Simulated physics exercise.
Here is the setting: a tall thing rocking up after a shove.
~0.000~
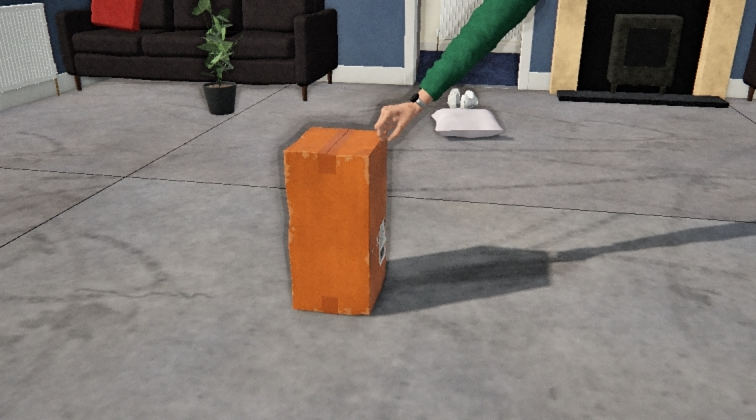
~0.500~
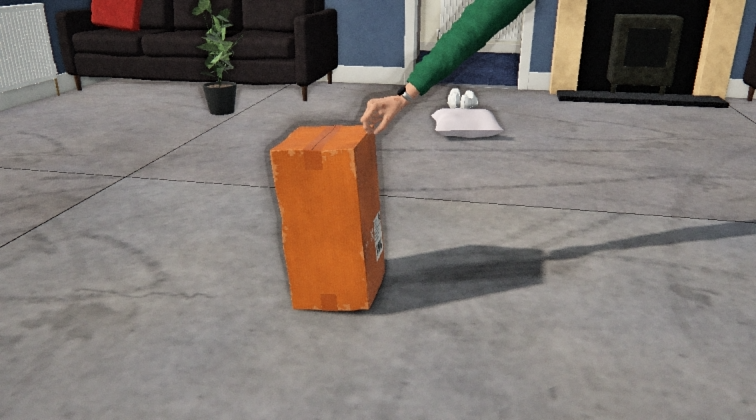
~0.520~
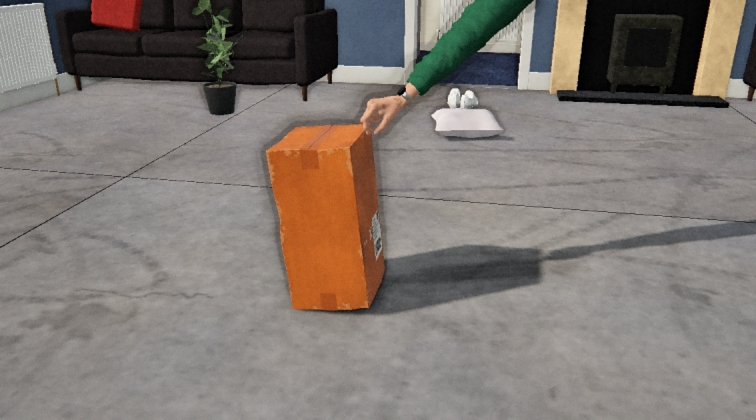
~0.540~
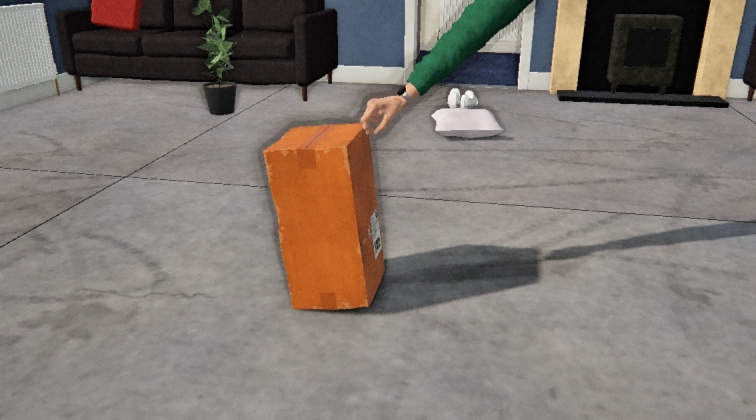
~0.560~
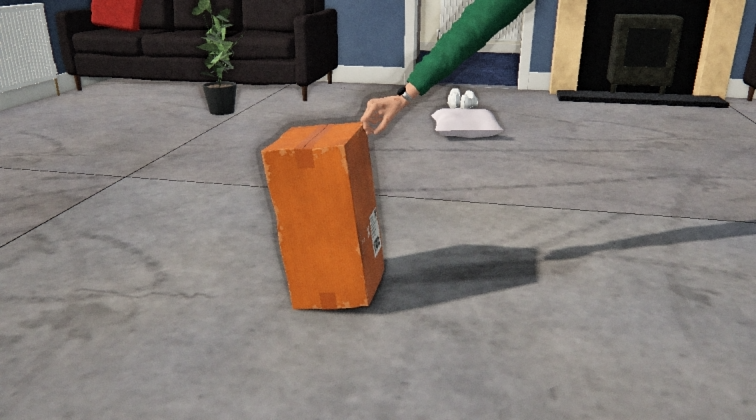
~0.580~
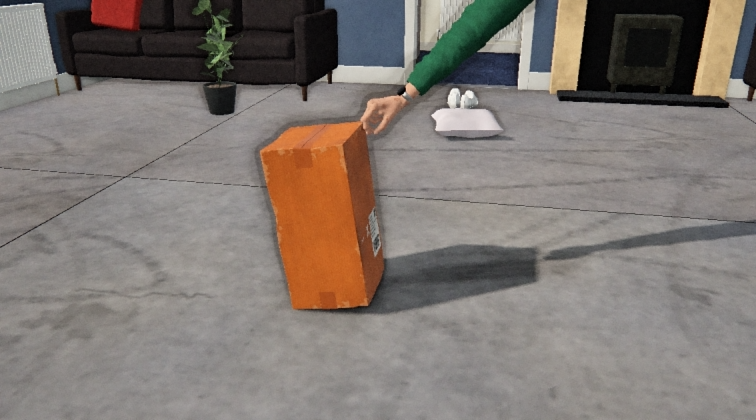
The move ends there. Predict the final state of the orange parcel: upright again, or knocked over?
Upright again.
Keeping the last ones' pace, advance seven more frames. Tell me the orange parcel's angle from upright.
6°.
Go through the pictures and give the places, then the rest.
The first frame shows orange parcel (340, 220) upright.
The second frame shows orange parcel (333, 217) 5° off upright.
The third frame shows orange parcel (331, 217) 6° off upright.
The fourth frame shows orange parcel (330, 216) 7° off upright.
The fifth frame shows orange parcel (329, 216) 7° off upright.
The sixth frame shows orange parcel (328, 215) 8° off upright.
After 0.80 s, orange parcel upright near (341, 221).
In the end (2.1 s), the orange parcel returns to its base, near (340, 221).
